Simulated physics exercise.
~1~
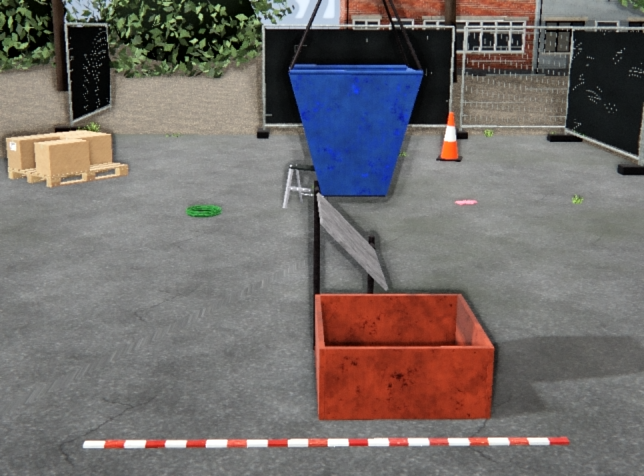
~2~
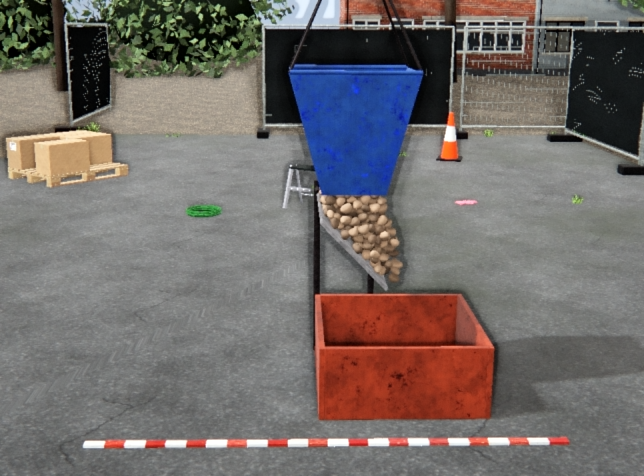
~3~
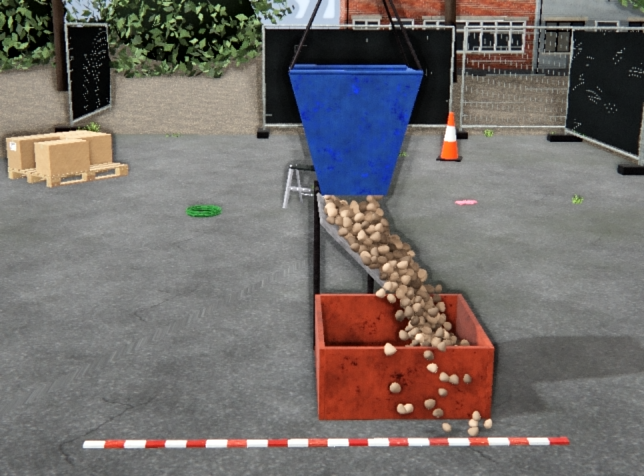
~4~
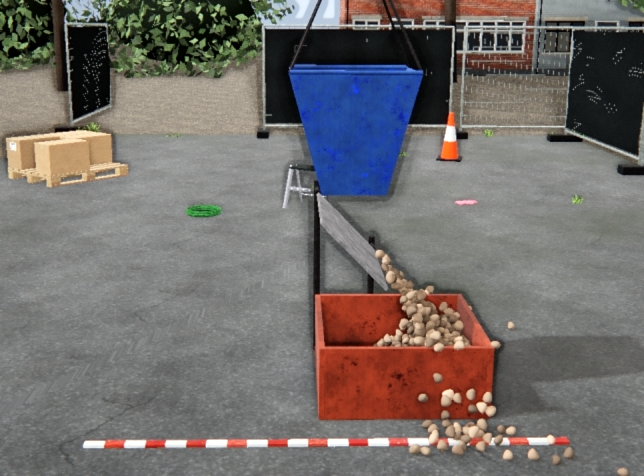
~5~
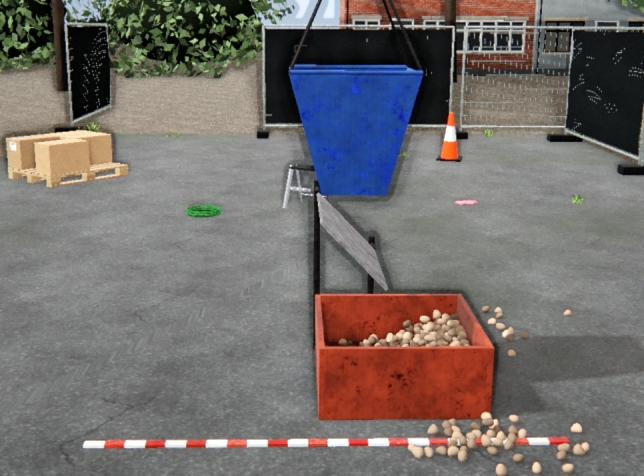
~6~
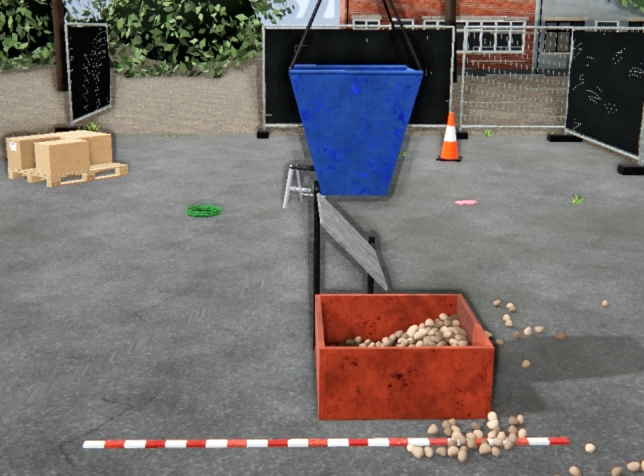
In a paved yard, stones drop from a blue hopper, slide down a sloping plate and mostly land in a red bin.
